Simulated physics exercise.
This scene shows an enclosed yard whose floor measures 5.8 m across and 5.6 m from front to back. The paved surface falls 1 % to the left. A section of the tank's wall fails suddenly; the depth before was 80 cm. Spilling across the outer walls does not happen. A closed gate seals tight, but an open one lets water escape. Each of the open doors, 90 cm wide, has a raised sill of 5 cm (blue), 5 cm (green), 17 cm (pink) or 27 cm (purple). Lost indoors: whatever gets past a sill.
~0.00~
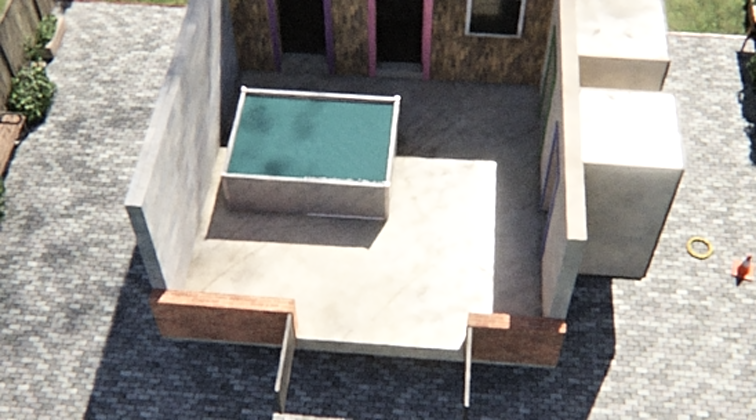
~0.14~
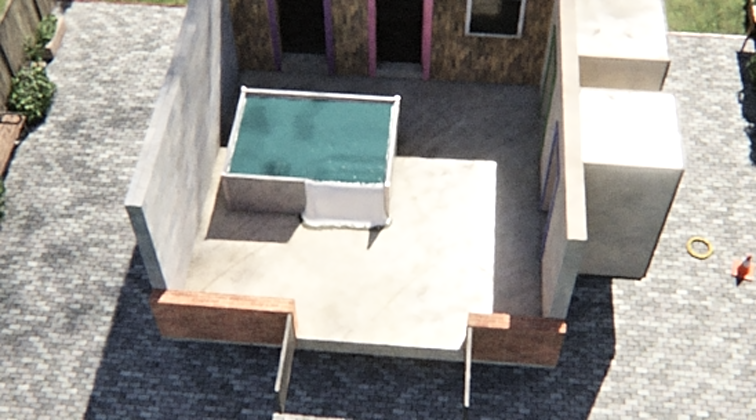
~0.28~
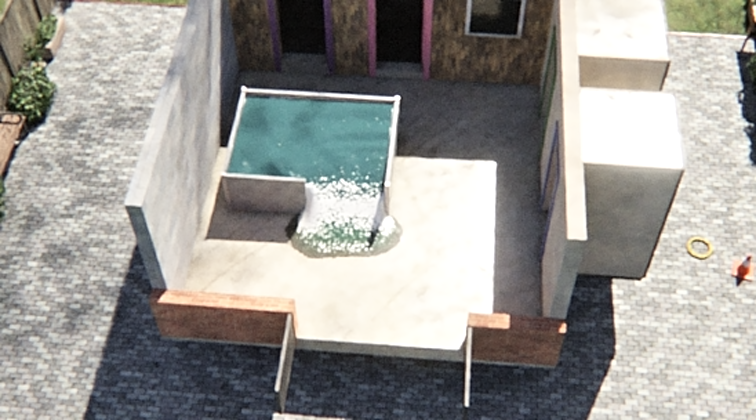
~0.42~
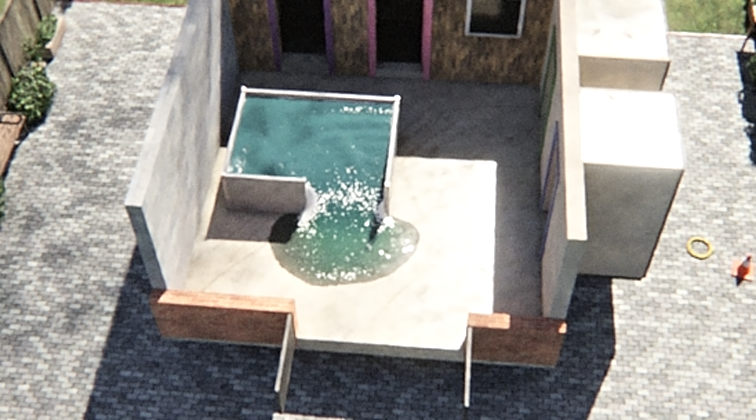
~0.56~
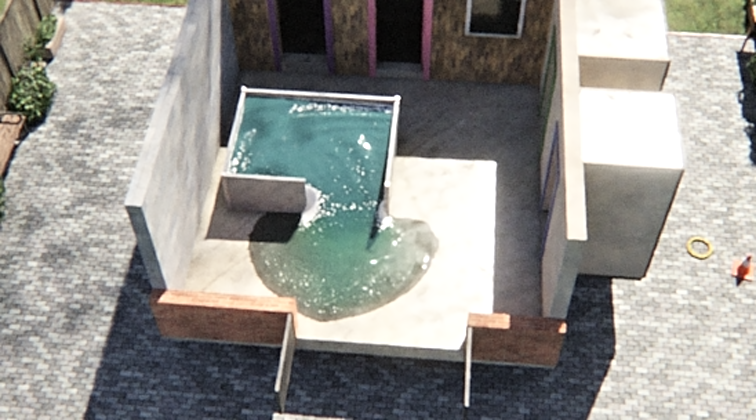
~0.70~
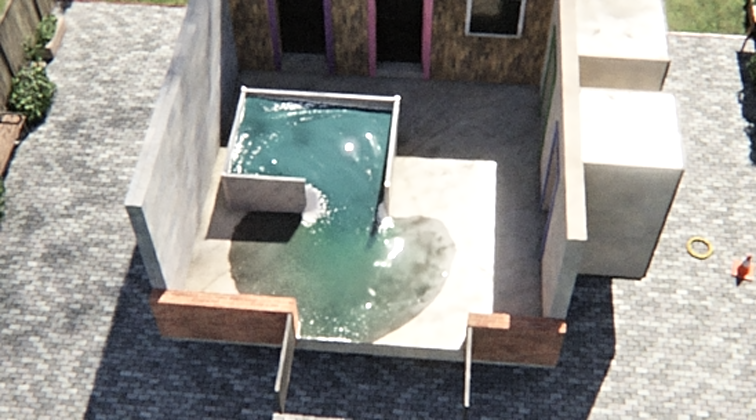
A walled yard with a pale floor is seen from high above, looking down toward a house front with dark doorways edged in purple and pink. A rectangular tank of teal water stands left of centre, with low brick walls and two open doors in front and grey paving around. While the camera stays still, part of the tank's front wall gives way and foaming water pours out, spreading forward and sideways in a rounded green pool.
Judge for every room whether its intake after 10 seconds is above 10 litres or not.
Result: At the blue door the limit will not be crossed; at the green door the limit will not be crossed; at the pink door the limit will not be crossed; at the purple door the limit will not be crossed.
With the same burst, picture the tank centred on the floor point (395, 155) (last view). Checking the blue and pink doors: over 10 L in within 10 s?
Checking the limit: The blue door is beyond it and the pink door is within it.
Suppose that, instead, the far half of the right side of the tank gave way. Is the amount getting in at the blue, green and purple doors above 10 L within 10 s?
Result: Blue limit passed, green limit passed, purple limit not passed.
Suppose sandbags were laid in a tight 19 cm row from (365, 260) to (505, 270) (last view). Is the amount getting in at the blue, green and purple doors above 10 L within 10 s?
Then the blue door is over the mark, the green door short of it, the purple door short of it.
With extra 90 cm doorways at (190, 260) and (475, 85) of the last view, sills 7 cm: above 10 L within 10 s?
So the first one exceeds it, while the second one doesn't reach it.
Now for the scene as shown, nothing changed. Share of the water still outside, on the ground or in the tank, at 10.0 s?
About 40 per cent.
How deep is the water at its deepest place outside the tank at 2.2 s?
About 37 cm.
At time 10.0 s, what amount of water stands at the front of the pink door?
Depth: Approx. 6.0 cm.
After 1.4 s water covers 35 % of the floor and is deepest (40 cm) near (360, 227); blue door not reached, green door not reached, pink door not reached, purple door not reached.
After 2.2 s water covers 35 % of the floor and is deepest (37 cm) near (533, 341); blue door not reached, green door not reached, pink door not reached, purple door not reached.
After 3.5 s water covers 50 % of the floor and is deepest (27 cm) near (178, 316); blue door 5 cm at the sill, 0 L in, green door not reached, pink door not reached, purple door not reached.
After 6.0 s water covers 85 % of the floor and is deepest (16 cm) near (239, 76); blue door 3 cm at the sill, 0 L in, green door 1 cm at the sill, 0 L in, pink door not reached, purple door 5 cm at the sill, 0 L in.
After 10.0 s water covers 95 % of the floor and is deepest (9 cm) near (178, 316); blue door 2 cm at the sill, 0 L in, green door 1 cm at the sill, 0 L in, pink door 6 cm at the sill, 0 L in, purple door 4 cm at the sill, 0 L in.
